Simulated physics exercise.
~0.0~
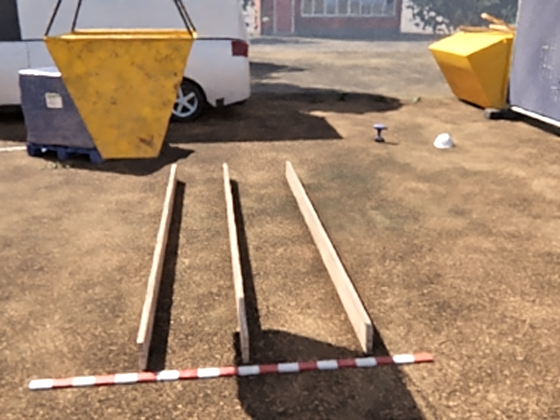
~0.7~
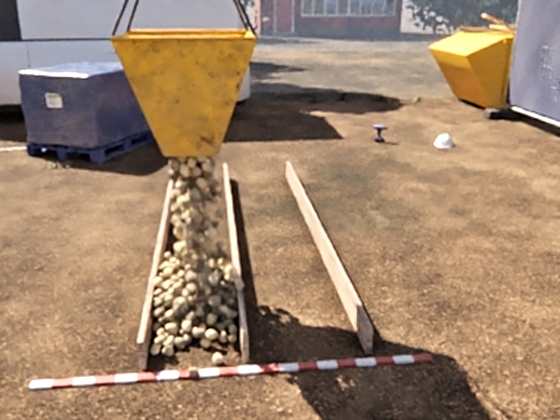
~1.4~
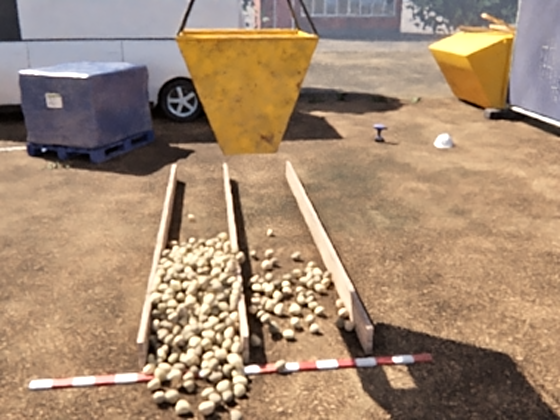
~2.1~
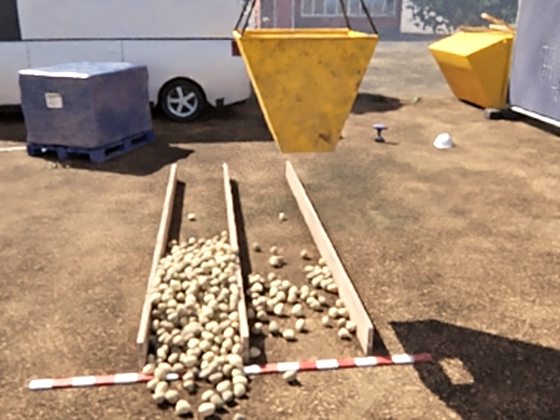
A yellow skip hanging from cables moves rightwards over three wooden boards on brown ground, dropping pale round stones from its bottom until it is empty. Most of the stones end up heaped in the left bay, with a smaller scattering in the right bay.
